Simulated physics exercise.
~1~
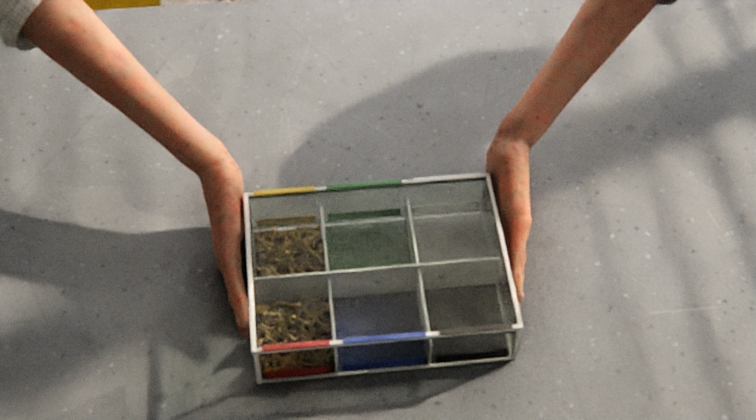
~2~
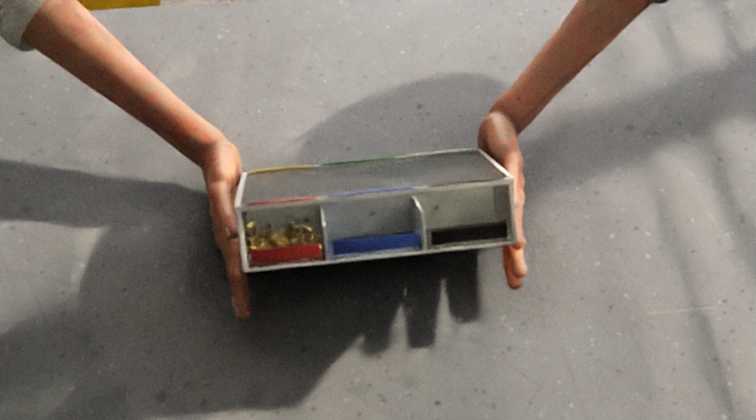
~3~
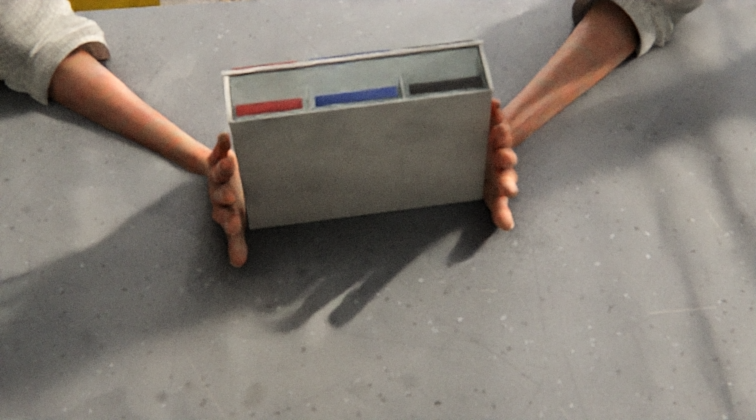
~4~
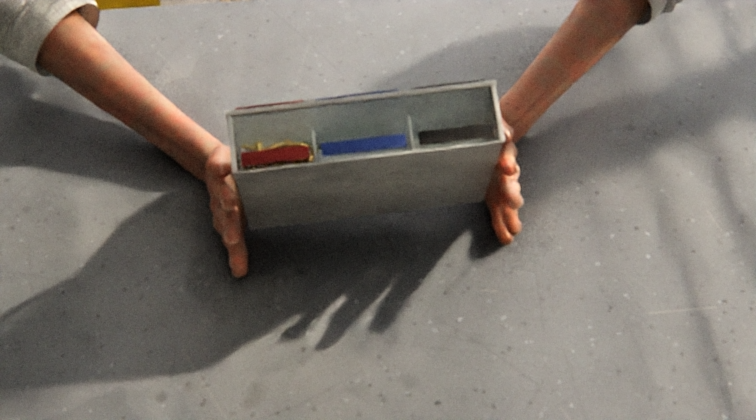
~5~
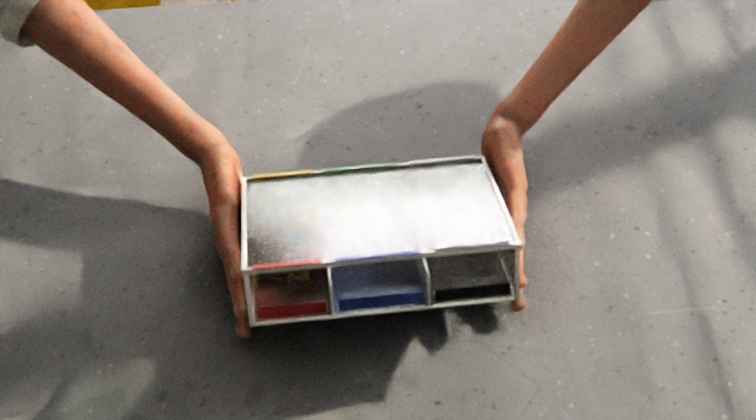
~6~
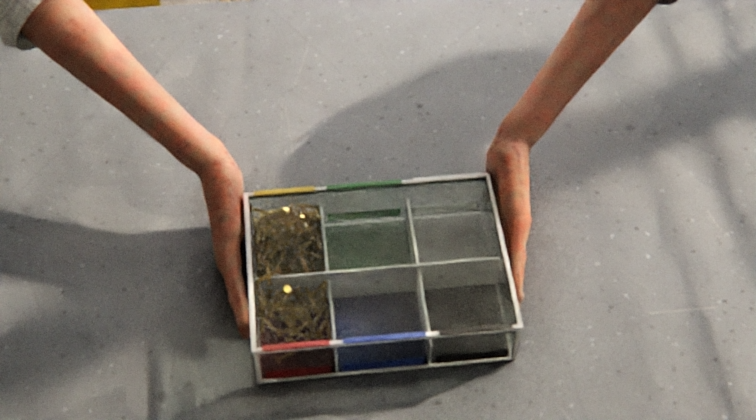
Two hands tip a divided box of brass-coloured screws up on edge, then lay it flat.
